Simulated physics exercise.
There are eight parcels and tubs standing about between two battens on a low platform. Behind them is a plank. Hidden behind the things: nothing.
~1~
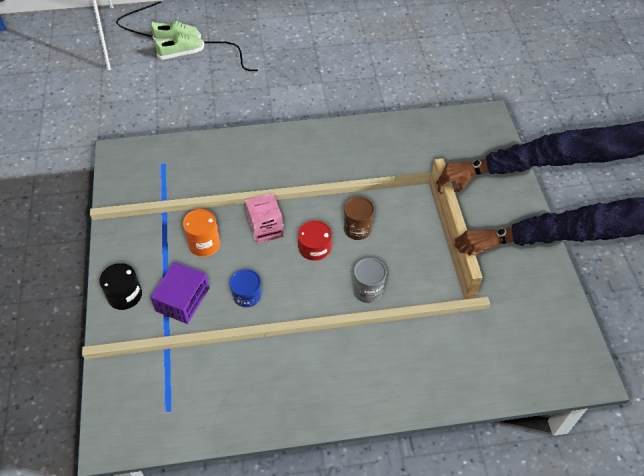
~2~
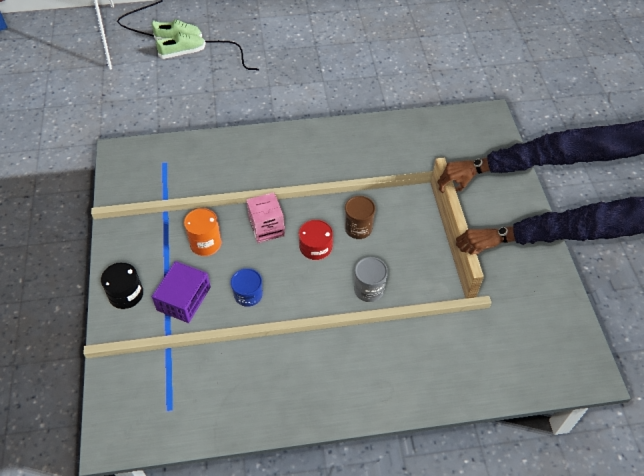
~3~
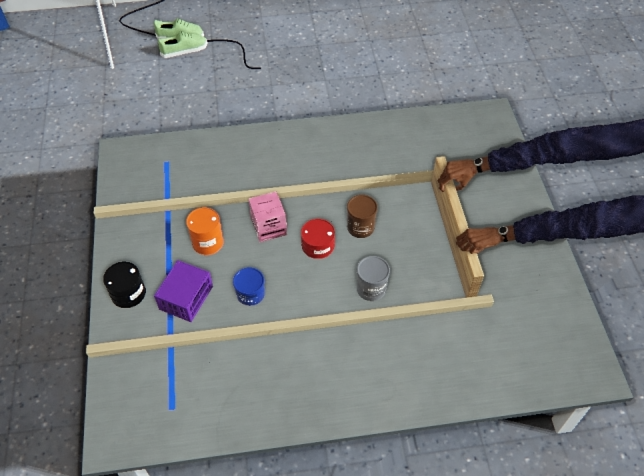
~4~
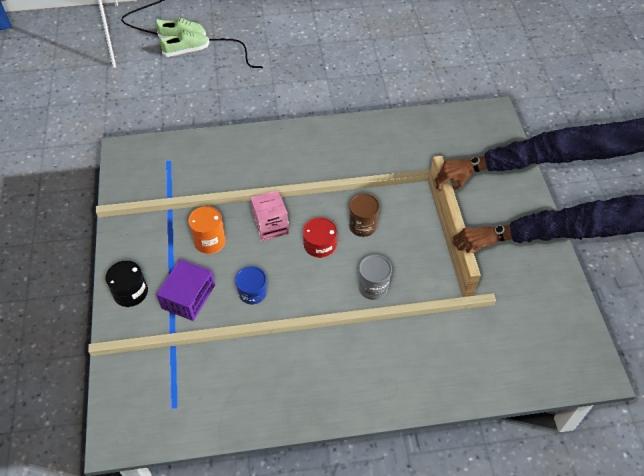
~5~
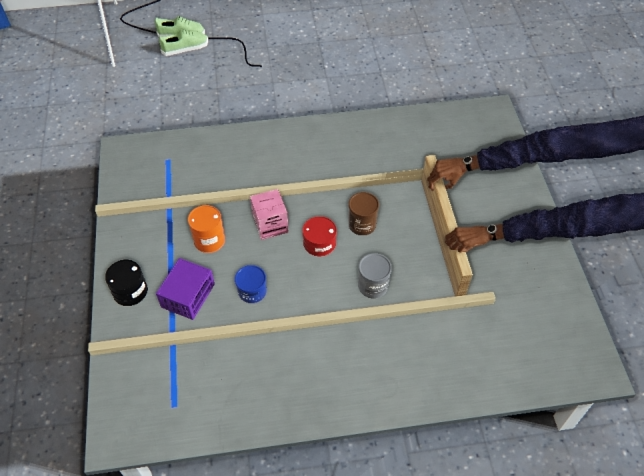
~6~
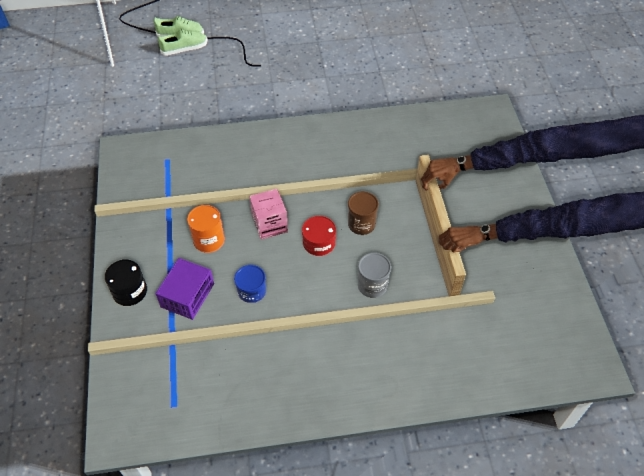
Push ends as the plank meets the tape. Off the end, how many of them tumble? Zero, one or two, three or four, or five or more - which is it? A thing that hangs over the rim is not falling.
I expect only a pair or one to end up below.
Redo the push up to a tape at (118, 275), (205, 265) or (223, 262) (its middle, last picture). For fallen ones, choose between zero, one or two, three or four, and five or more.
One after another: Either three or four; no fall at all; none.
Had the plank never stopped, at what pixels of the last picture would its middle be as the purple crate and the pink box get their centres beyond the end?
The middle is at (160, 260) when it's the purple crate, and at (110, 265) when it's the pink box.
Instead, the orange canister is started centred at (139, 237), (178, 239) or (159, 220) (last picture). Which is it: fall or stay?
At the three spots, the orange canister keeps its place, keeps its place and keeps its place.
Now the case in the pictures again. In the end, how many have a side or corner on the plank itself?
It's 4.
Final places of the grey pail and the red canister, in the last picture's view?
In the last picture the grey pail sits at (152, 307) while the red canister sits at (151, 266).
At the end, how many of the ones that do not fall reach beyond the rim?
1 in all.
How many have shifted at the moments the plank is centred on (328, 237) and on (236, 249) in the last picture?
The first number is 3, the next one 7.
Soon after, none off yet; black canister at rest near (126, 283); purple crate at rest near (186, 289); orange canister at rest near (206, 229).
Then, none off yet; black canister moved a little near (115, 283); purple crate moved about its own width near (151, 289); orange canister moved about its own width near (173, 238).
At rest, the number that fall off is one or two; fallen, black canister.
